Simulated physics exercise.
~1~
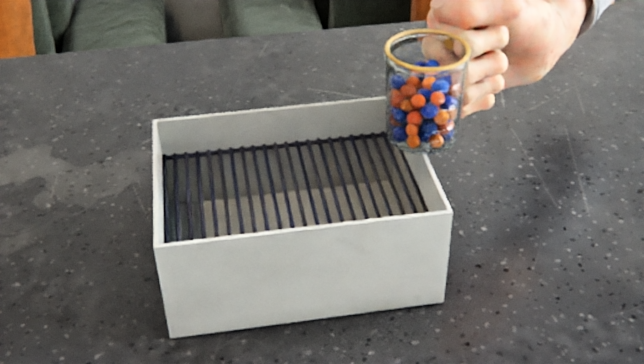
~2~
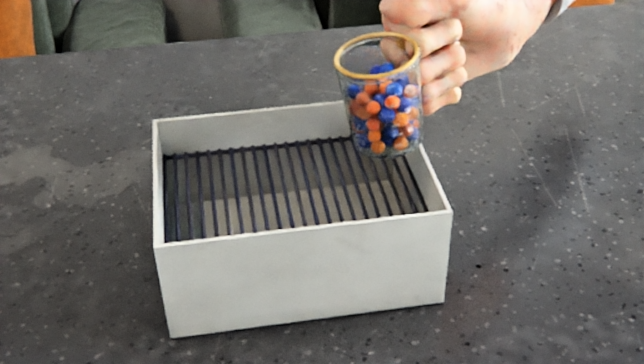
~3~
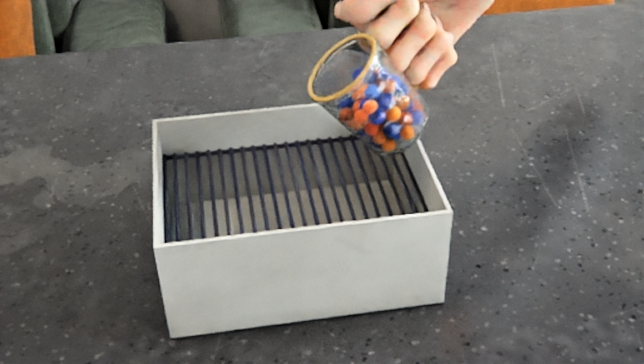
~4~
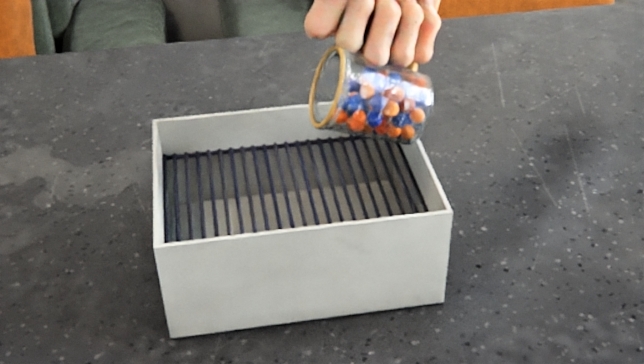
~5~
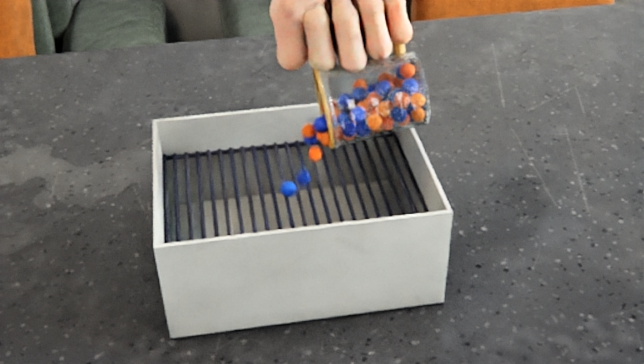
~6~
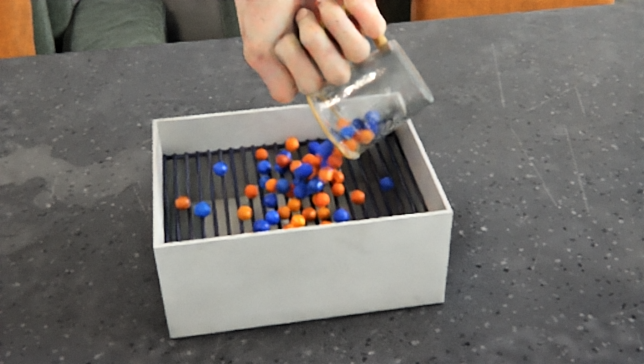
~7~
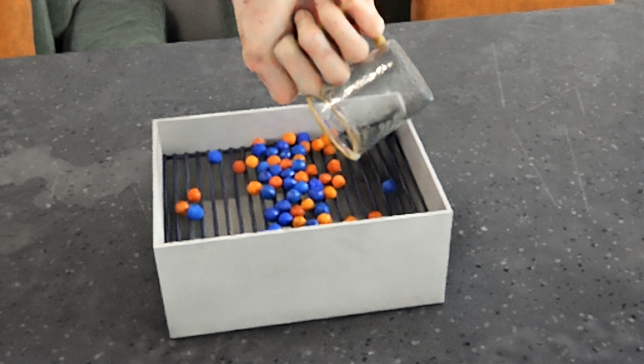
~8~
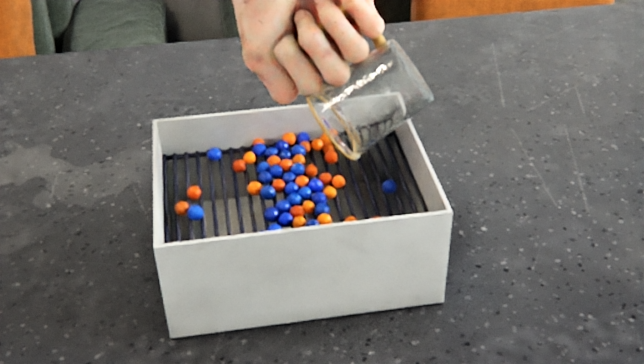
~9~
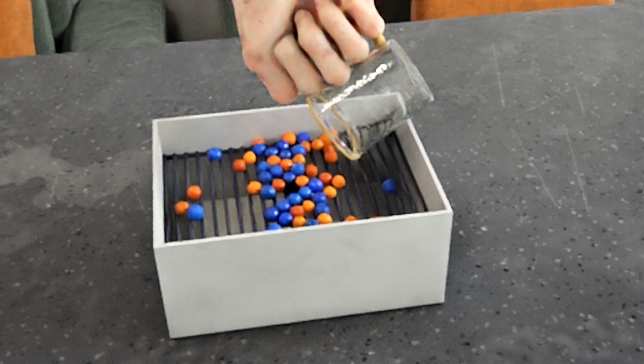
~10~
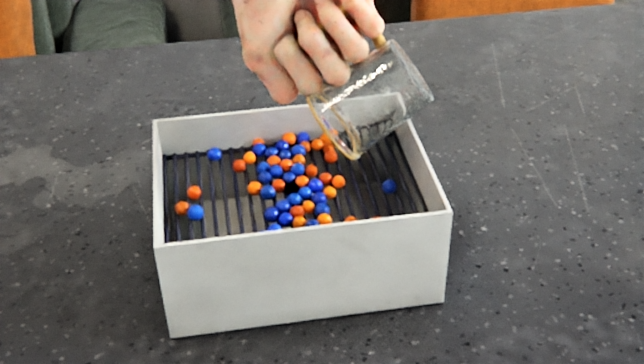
A hand tipping a glass of orange and blue beads over a wire rack in a box, all of them staying on top.
